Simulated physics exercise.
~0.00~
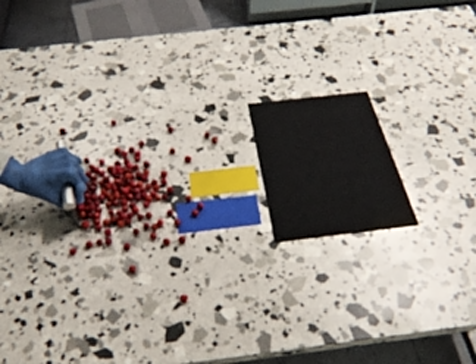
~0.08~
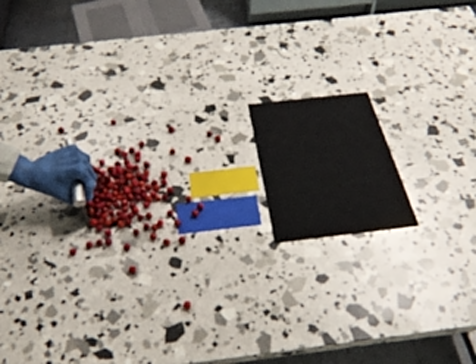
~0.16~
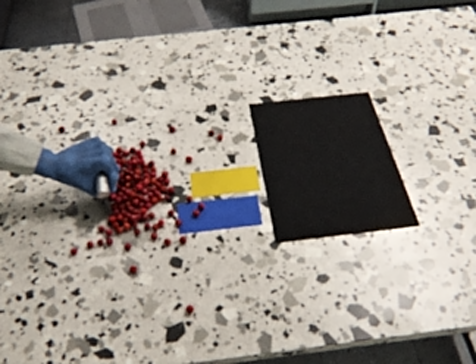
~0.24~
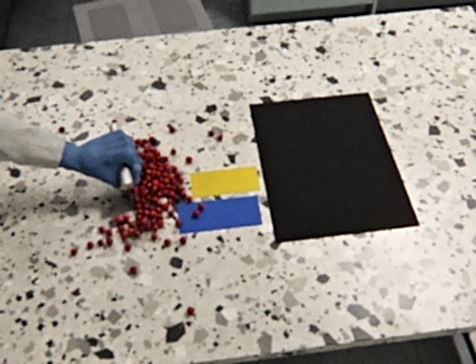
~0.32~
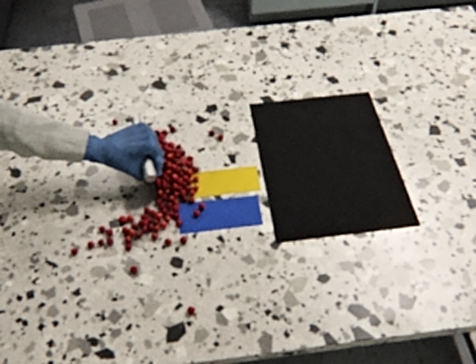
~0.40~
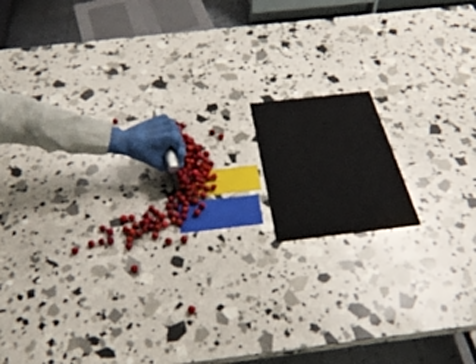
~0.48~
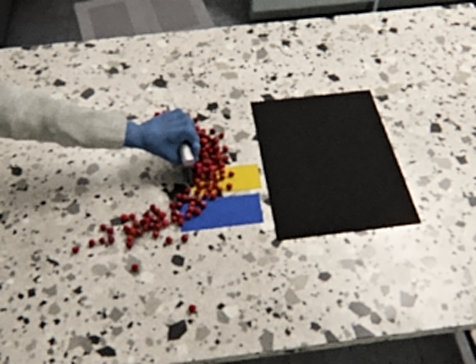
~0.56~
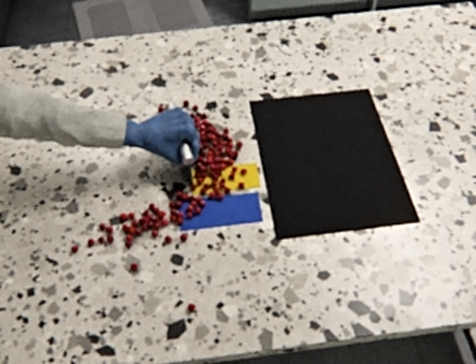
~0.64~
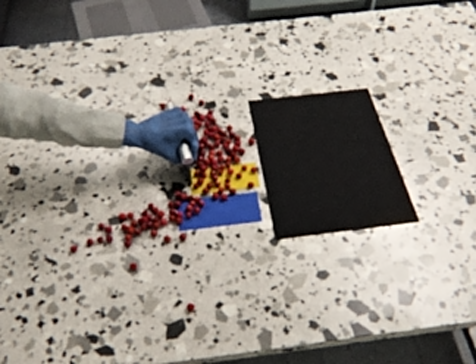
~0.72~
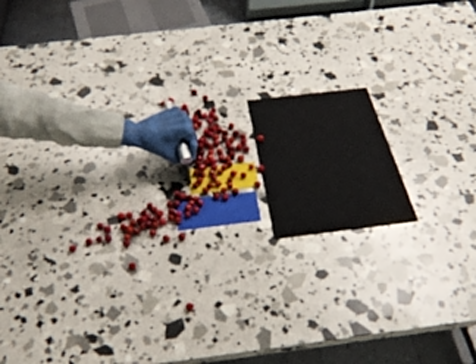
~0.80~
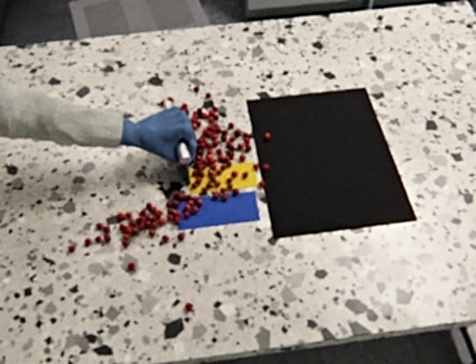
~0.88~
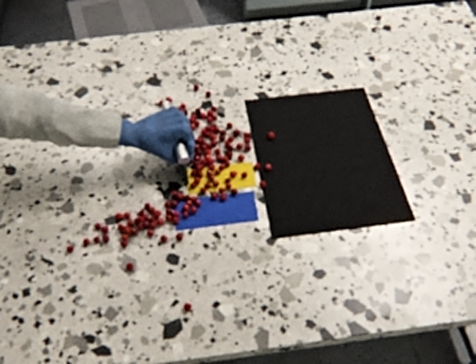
On a speckled table, a gloved hand pushes red cranberries rightward, then stops as they spread.
